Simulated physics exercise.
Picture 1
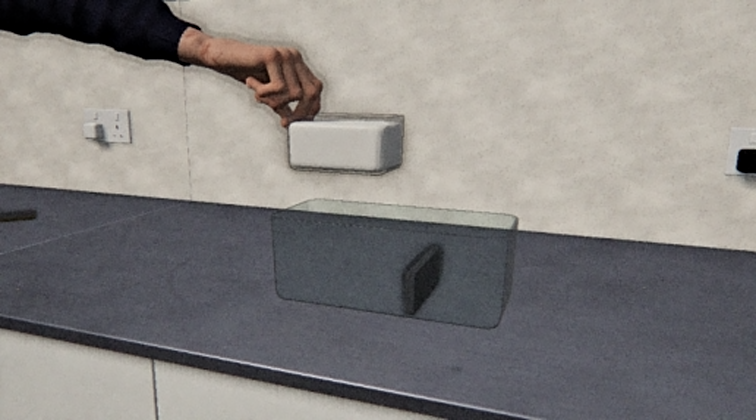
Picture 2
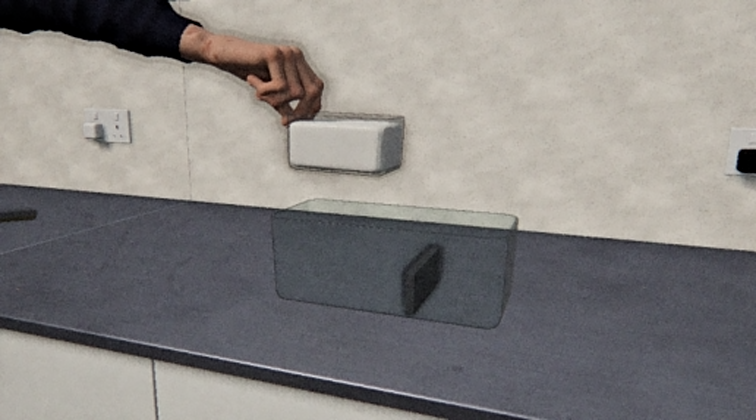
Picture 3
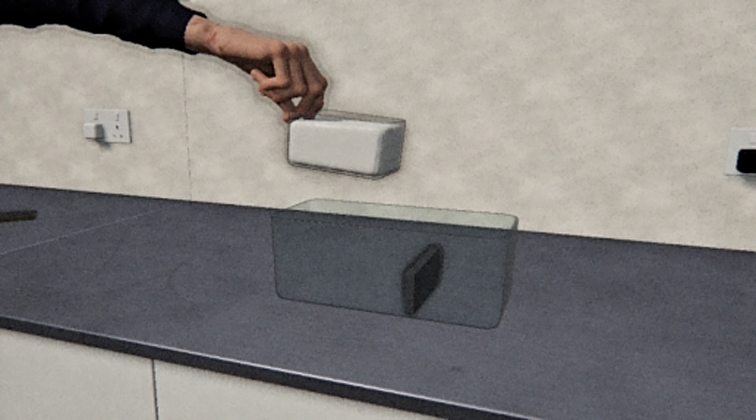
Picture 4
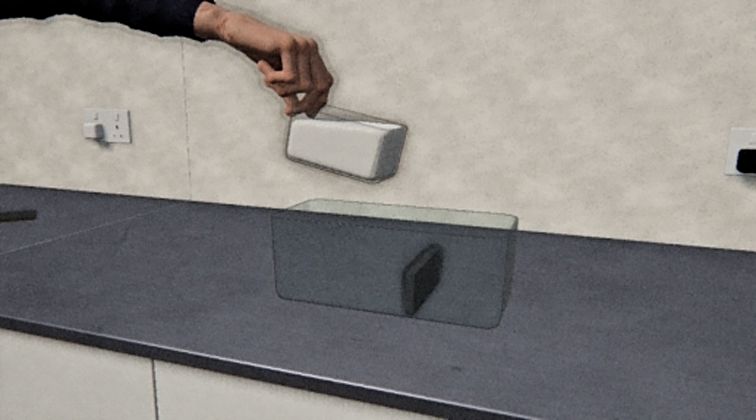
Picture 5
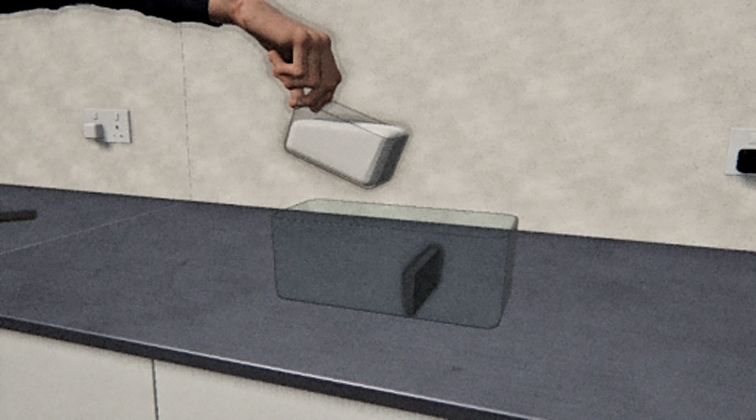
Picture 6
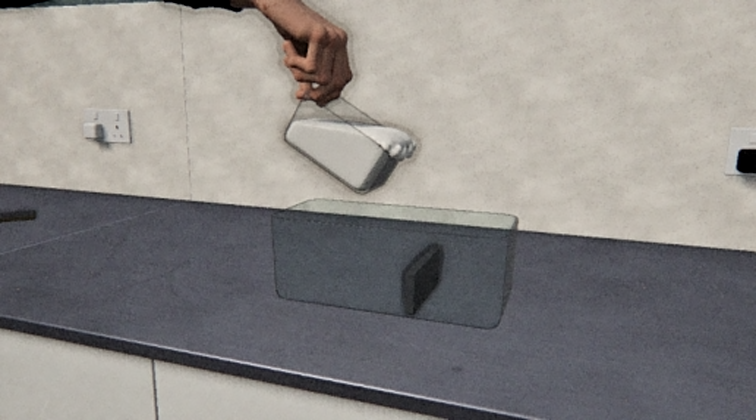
At the start, a hand holds a small clear tub of white liquid almost level above a long clear basin with a low dark wall across its floor. The hand then tilts the tub steadily down to the right, and by the end a little of the white contents bulges over its lower right edge.
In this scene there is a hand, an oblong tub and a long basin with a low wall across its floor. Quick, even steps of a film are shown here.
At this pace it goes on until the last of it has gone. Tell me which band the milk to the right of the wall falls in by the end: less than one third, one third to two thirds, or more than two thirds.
No lower than a third, no higher than two thirds.
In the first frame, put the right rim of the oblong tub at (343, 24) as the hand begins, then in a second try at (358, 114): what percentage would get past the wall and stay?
First place gives some 10 %, second place some 5 %.
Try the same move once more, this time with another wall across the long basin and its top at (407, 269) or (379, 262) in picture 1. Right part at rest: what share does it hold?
Record: Case 1 near 70 %, case 2 near 90 %.
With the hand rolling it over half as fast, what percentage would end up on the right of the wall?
Estimate: Around 70 %.
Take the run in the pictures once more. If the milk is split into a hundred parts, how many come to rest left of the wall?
Some 45 parts in a hundred.
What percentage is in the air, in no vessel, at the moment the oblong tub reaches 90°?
25 %.
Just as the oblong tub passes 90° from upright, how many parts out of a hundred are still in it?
Roughly 20 percent.
A moment on, the oblong tub is tipped on its side and 22 per cent is still to pour, 9 is left of the wall and 44 right of it.
Next, the oblong tub is tipped right over and 5 per cent is still to pour, 33 is left of the wall and 56 right of it.
Then the oblong tub is tipped right over and 0 per cent is still to pour, 42 is left of the wall and 56 right of it.
Later the oblong tub is tipped right over and 0 per cent is still to pour, 43 is left of the wall and 55 right of it.
Finally, 43 per cent lies left of the wall, 55 right of it and 2 outside.
